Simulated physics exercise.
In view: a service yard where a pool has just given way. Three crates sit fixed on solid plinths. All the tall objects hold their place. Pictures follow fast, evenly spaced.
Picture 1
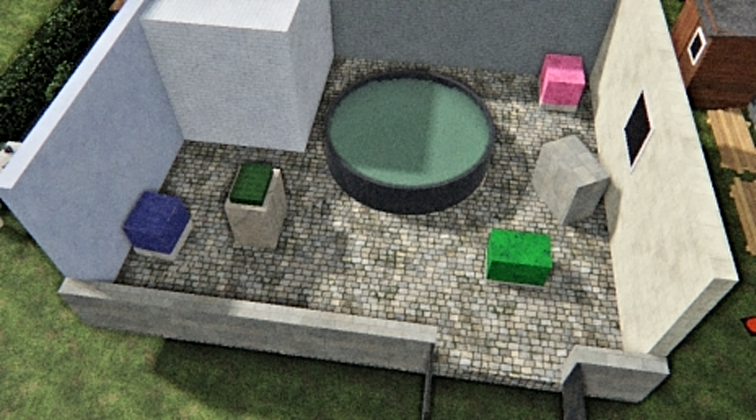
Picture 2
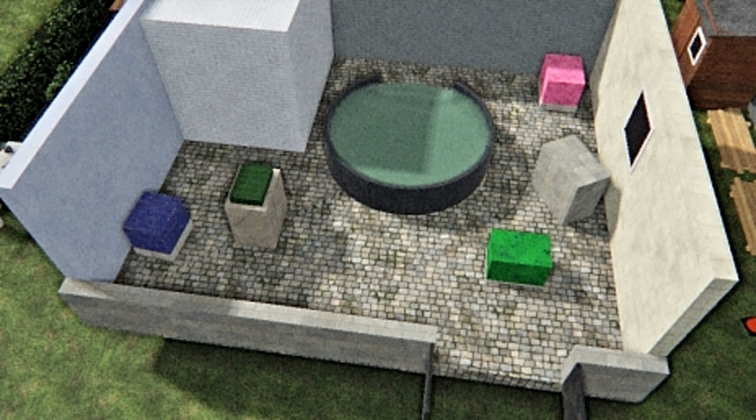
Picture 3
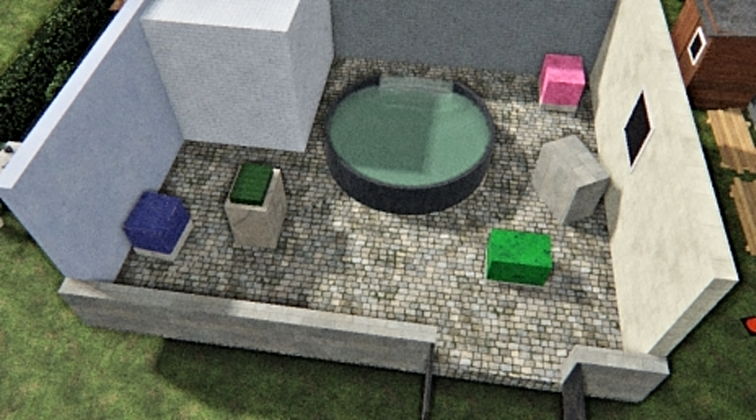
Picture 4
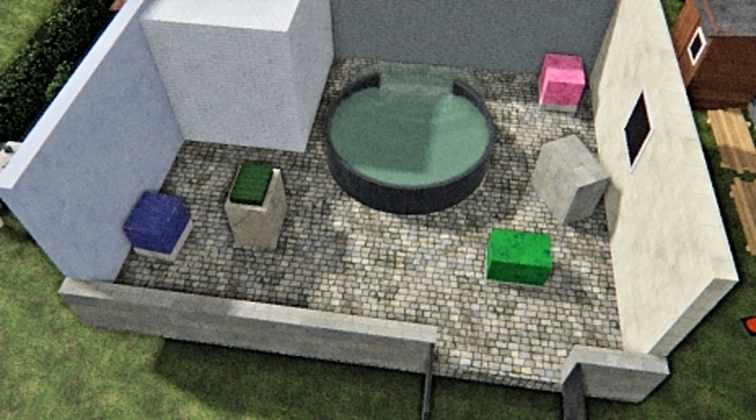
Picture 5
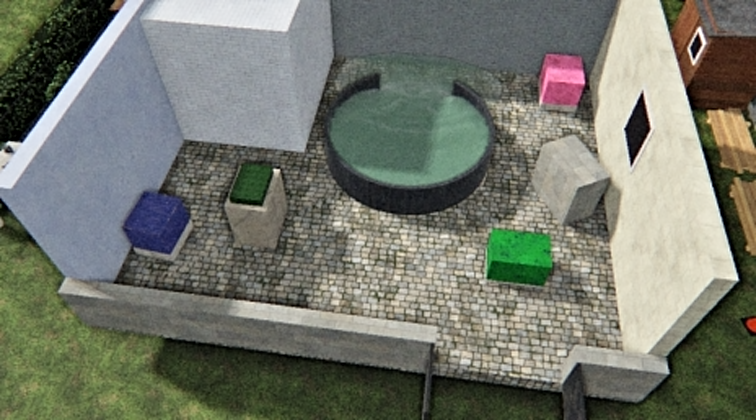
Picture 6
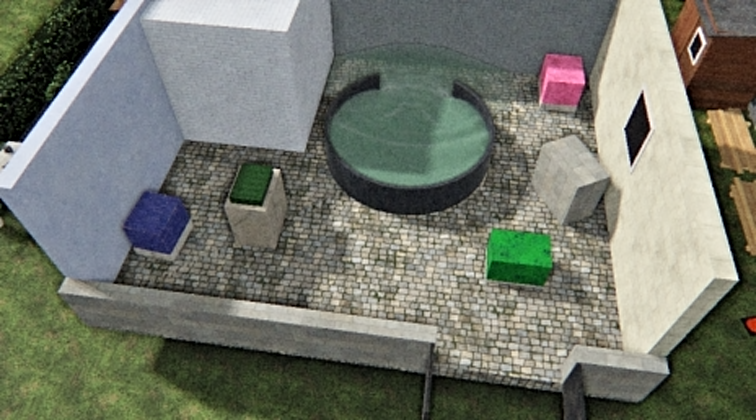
A round pool standing whole in a walled, paved yard, then opening on its far side and pouring water across the paving.
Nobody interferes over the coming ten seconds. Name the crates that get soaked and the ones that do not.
The pink crate gets soaked; the blue crate does not get soaked; the green crate gets soaked.
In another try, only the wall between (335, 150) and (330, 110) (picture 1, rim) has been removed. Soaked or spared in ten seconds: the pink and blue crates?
I expect pink remains untouched while blue goes wet.
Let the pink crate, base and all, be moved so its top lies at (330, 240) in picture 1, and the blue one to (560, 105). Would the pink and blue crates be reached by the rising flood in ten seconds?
The pink crate escapes it; the blue crate is topped.
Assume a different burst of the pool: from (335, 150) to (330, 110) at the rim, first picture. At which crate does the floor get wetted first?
The blue-painted one.
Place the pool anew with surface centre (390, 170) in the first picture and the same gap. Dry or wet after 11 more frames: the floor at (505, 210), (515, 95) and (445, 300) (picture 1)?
Taking the three spots in order: Bare, swamped, bare.
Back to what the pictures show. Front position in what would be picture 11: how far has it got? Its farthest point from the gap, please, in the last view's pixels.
Estimated pixel: (583, 83).
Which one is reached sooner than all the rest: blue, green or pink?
It's the pink one.
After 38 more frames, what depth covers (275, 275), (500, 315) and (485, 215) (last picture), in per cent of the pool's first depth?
The three come to some 4, 2 and 8 per cent respectively.
A moment on, water covers 15 % of the floor; the pink crate water round its plinth, the blue crate not reached, the green crate not reached.
Next, water covers 25 % of the floor; the pink crate water round its plinth, the blue crate not reached, the green crate not reached.
Then, water covers 50 % of the floor; the pink crate water round its plinth, the blue crate not reached, the green crate water round its plinth.
Later, water covers 90 % of the floor; the pink crate water round its plinth, the blue crate water round its plinth, the green crate water round its plinth.
In the end, water covers 100 % of the floor; the pink crate was topped, the blue crate stayed above the water, the green crate was topped.
